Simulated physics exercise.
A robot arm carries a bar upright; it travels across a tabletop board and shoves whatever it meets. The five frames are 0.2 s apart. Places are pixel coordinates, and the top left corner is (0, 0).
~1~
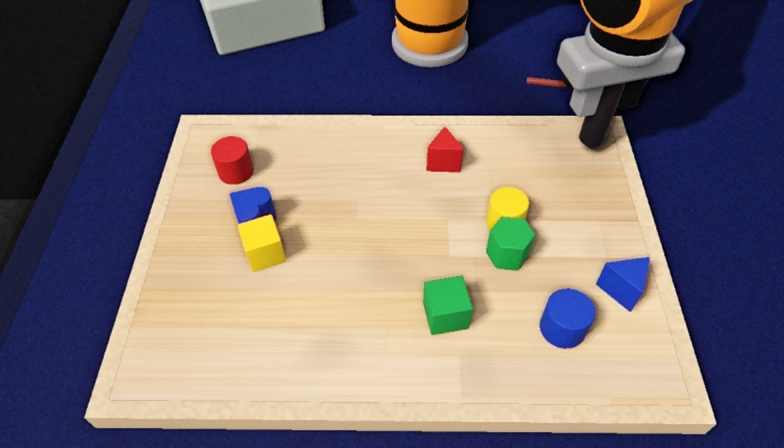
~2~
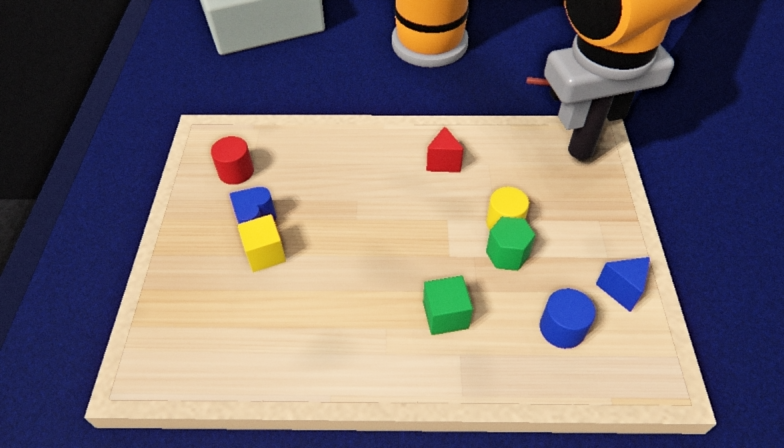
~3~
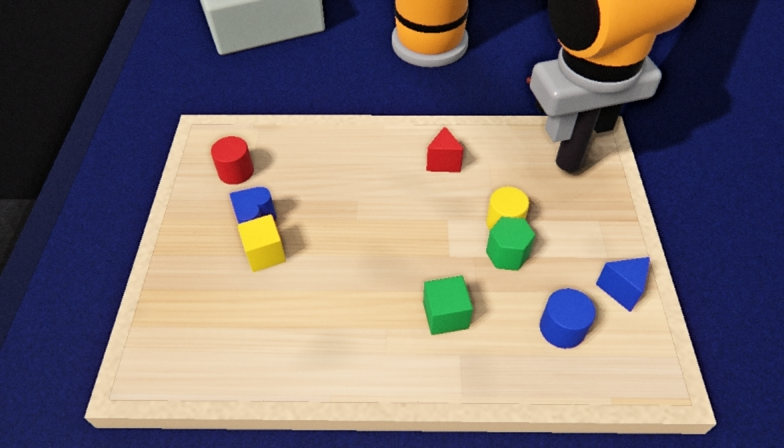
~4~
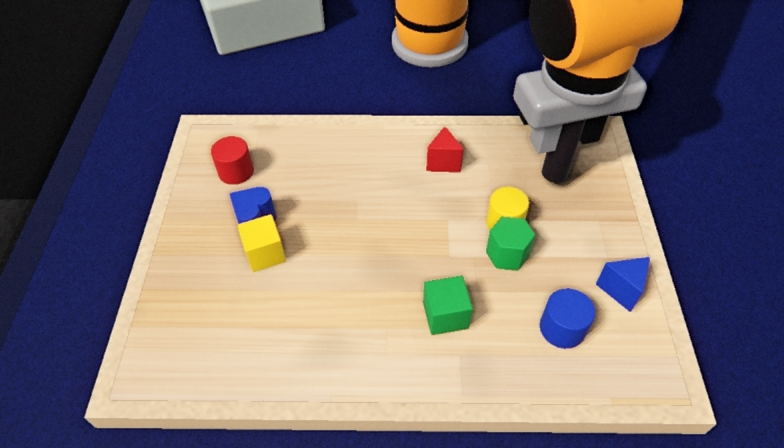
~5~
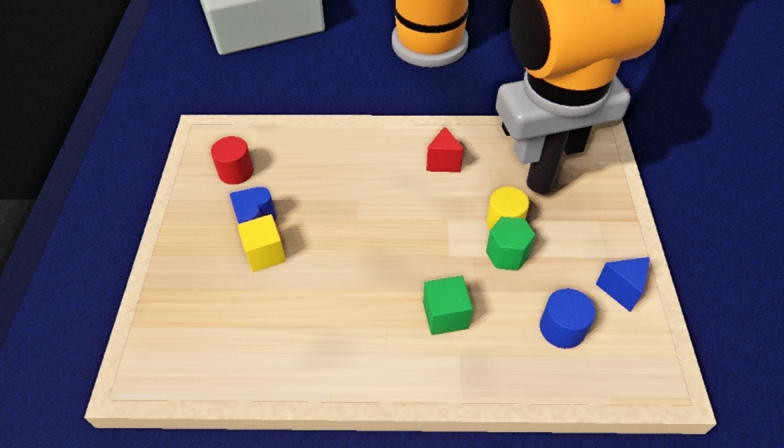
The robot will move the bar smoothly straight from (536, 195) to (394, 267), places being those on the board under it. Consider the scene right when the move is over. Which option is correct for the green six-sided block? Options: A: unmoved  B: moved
B.
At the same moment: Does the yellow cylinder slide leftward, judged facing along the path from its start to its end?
Short answer: Yes.
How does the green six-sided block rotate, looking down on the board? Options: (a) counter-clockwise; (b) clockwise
Correct choice: A.
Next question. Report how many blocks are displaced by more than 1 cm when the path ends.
It should be two, as far as I can tell.
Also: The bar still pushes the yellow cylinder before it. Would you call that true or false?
False - the claim does not hold.
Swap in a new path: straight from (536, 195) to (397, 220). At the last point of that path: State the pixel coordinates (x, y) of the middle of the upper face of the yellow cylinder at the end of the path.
It ends at (490, 207).
The first path, step by step. One third of the way, bar at (493, 207); yellow cylinder at (485, 220); green six-sided block at (510, 247), turned 45° anticlockwise.
Two thirds of the way, bar at (444, 231); yellow cylinder at (465, 244); green six-sided block at (510, 251), turned 60° anticlockwise.
At the end, bar at (393, 256); green square block still; yellow cylinder at (465, 244); green six-sided block at (510, 251), turned 60° anticlockwise.
